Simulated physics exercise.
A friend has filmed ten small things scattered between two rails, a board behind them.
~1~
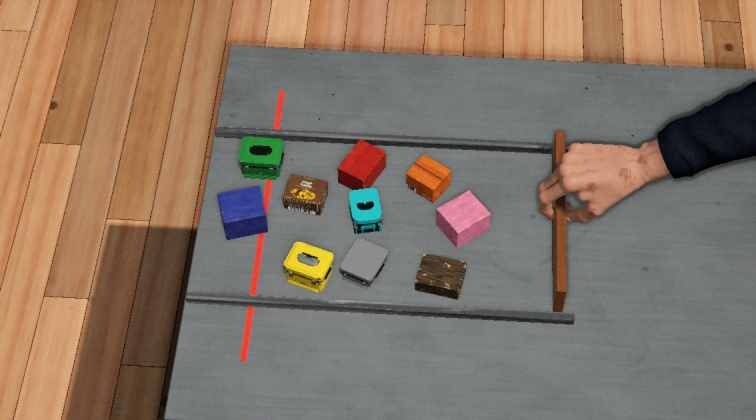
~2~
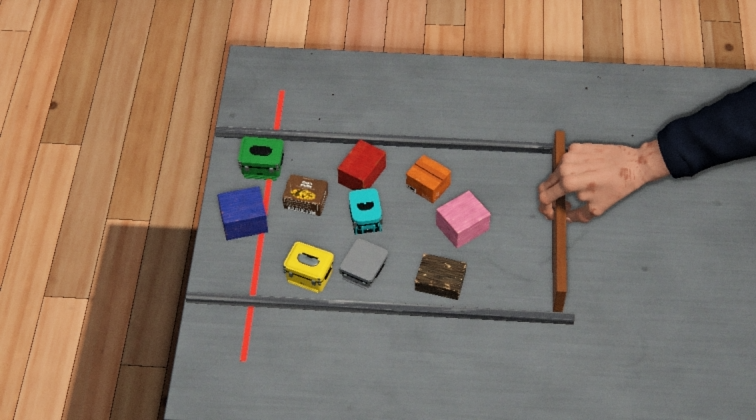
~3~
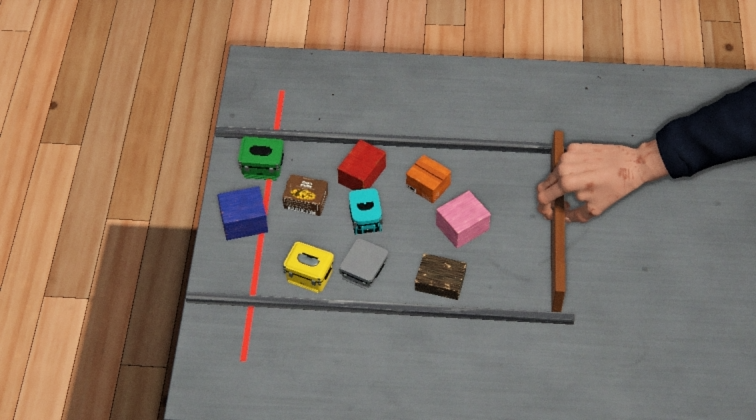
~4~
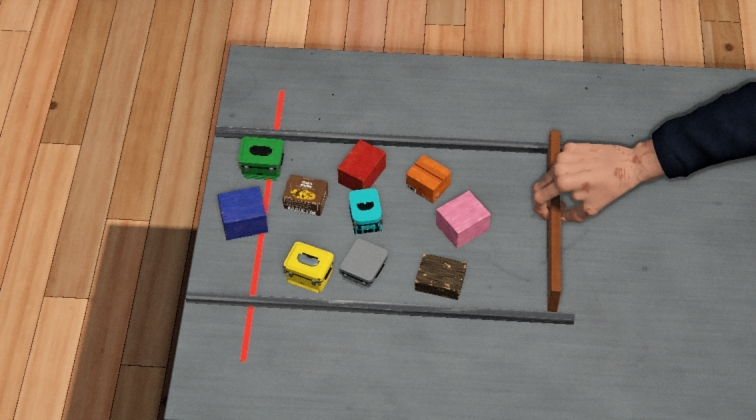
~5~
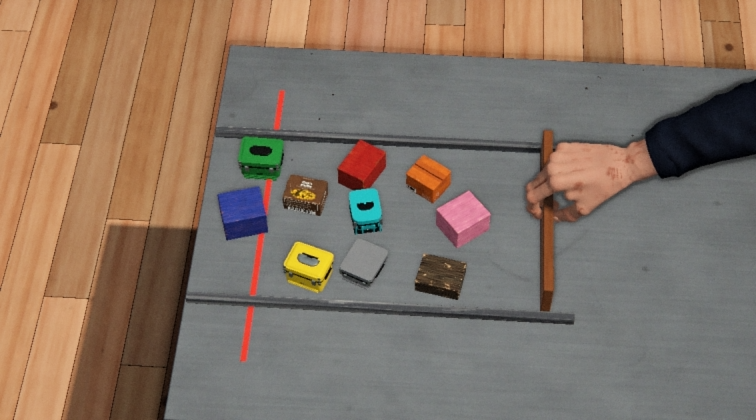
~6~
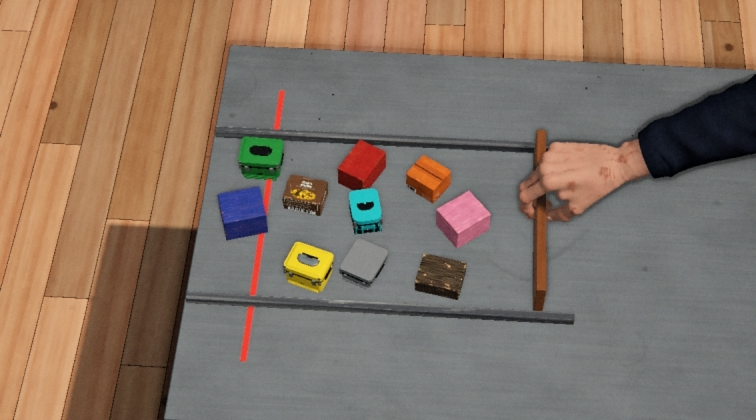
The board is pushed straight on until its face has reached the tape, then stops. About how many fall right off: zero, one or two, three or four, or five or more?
In the end the number that fall off is three or four.
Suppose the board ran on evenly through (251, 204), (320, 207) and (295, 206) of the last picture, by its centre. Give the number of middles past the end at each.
The counts: 6, 0 and 2.
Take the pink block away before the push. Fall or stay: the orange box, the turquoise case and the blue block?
The orange box holds on; the turquoise case survives; the blue block comes down.
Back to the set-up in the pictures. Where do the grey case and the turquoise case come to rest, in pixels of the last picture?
About (196, 256), and the other about (209, 204).
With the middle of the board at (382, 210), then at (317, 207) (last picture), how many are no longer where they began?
8 and 10.
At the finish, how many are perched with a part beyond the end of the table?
The number is 3.
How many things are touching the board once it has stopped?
3 of them.
Soon after, none off yet; blue block at rest near (243, 213); green case at rest near (262, 158); brown box at rest near (305, 195).
At rest, the number that fall off is three or four; fallen, yellow case, brown box, green case and blue block.
